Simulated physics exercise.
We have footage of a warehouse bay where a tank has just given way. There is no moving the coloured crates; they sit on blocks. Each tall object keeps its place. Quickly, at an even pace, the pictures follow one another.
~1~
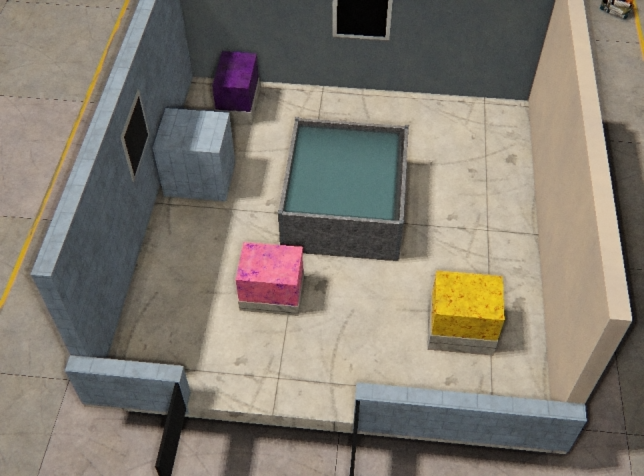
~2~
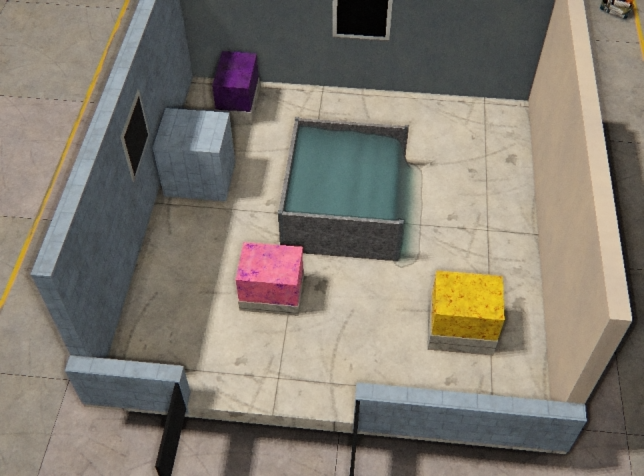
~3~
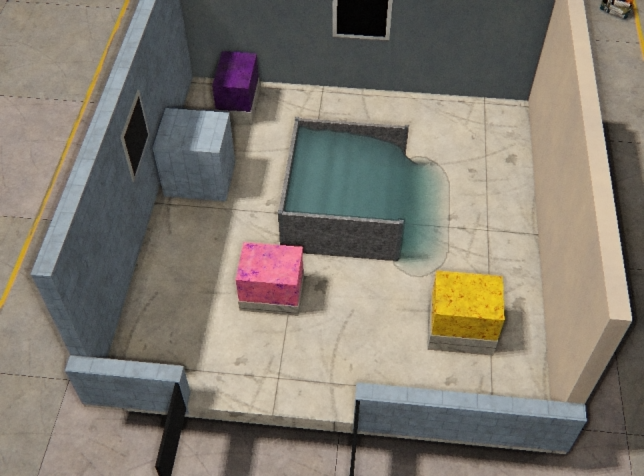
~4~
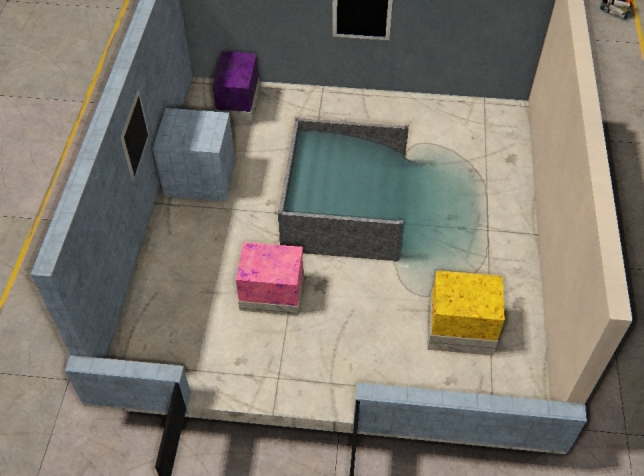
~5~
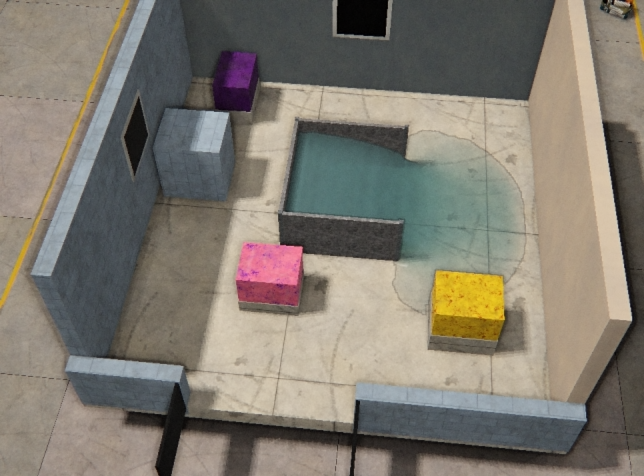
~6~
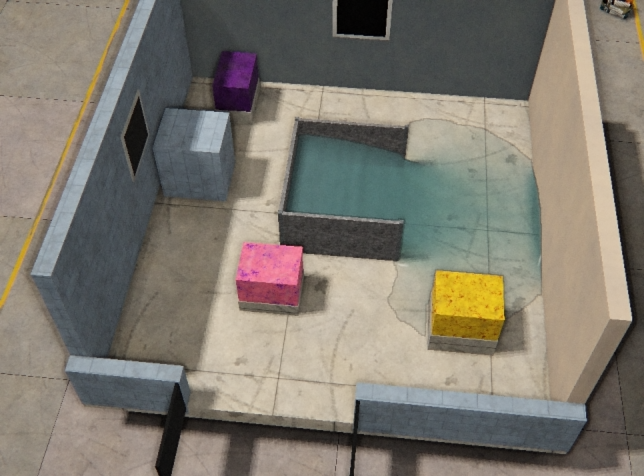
Teal water pouring from the open right side of a tank and spreading across a warehouse bay floor around a yellow crate.
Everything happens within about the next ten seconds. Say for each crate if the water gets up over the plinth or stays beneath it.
My prediction: The purple crate is missed by the water; the yellow crate is missed by the water; the pink crate is missed by the water.
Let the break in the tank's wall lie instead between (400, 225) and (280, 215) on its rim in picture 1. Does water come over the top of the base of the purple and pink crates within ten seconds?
Result - purple crate stays clear, pink crate gets flooded.
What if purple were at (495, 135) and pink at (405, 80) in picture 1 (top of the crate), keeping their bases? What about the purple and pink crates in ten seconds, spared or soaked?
First the purple crate: It is dampened; then the pink crate: It is dampened.
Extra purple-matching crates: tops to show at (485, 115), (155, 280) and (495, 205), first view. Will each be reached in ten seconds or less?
Listed in turn: Overtopped / clear / overtopped.
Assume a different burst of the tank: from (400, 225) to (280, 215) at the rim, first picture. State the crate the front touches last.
That would be the purple one.
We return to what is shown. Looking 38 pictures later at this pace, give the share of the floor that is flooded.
I'd say close to 95 per cent.
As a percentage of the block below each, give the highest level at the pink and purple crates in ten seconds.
In order: 70% and 70%.
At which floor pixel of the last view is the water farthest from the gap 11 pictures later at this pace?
Farthest reach: About (541, 425).
A moment on, water covers 25 % of the floor; the purple crate not reached, the yellow crate water round its plinth, the pink crate not reached.
Next, water covers 30 % of the floor; the purple crate not reached, the yellow crate water round its plinth, the pink crate not reached.
Then, water covers 70 % of the floor; the purple crate water round its plinth, the yellow crate water round its plinth, the pink crate water round its plinth.
Later, water covers 95 % of the floor; the purple crate water round its plinth, the yellow crate water round its plinth, the pink crate water round its plinth.
In the end, water covers 100 % of the floor; the purple crate stayed above the water, the yellow crate stayed above the water, the pink crate stayed above the water.
